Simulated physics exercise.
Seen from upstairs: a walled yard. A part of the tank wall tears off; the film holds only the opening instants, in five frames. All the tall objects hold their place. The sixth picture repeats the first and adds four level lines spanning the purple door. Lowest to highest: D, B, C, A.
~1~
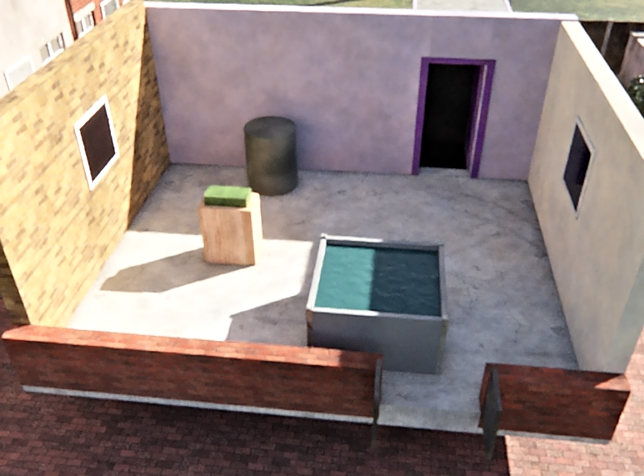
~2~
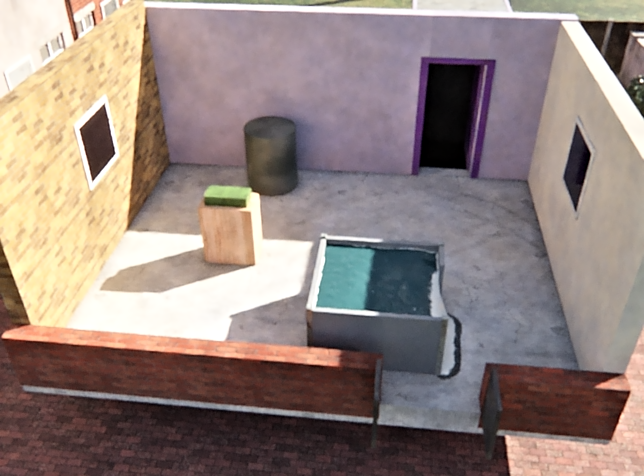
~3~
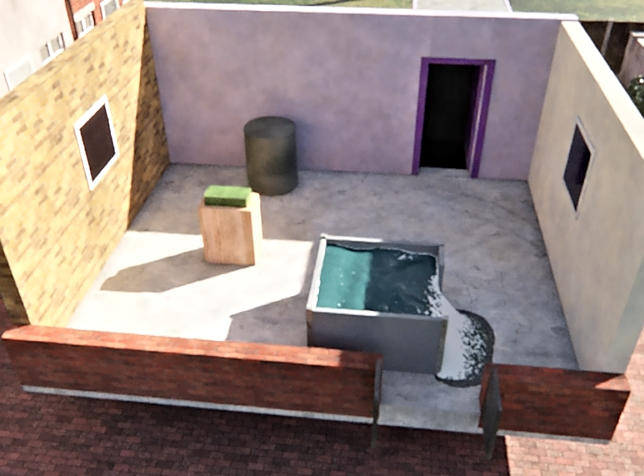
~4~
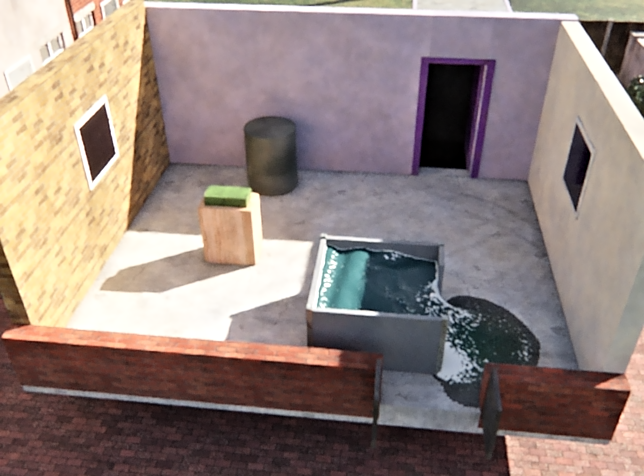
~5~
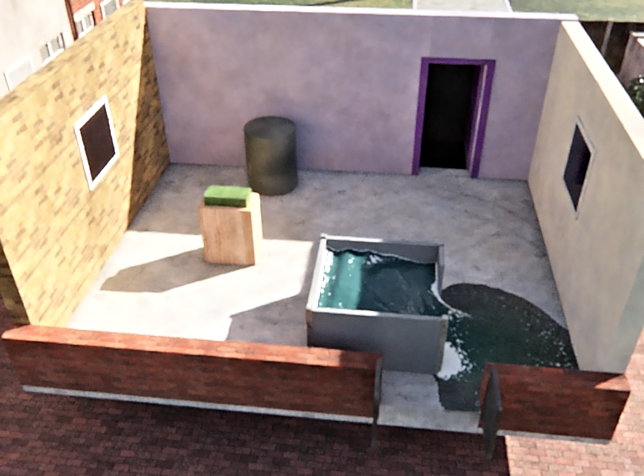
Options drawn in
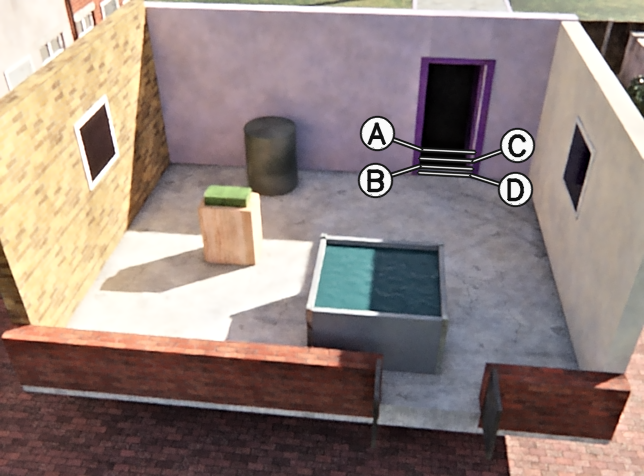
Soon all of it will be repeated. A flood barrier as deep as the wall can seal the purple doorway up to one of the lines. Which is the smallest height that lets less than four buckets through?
That is mark B.
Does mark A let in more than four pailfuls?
No, not at all.
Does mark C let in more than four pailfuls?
No.
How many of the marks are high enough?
Three.
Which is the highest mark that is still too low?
The answer is D.
On the marked copy, A at (447, 151); B at (445, 167); C at (446, 159); D at (444, 174); from the bottom up D, B, C, A.
With A, nothing gets over.
With B, a splash gets over, under a bucket.
With C, nothing gets over.
With D, some 15 bucketfuls get in.
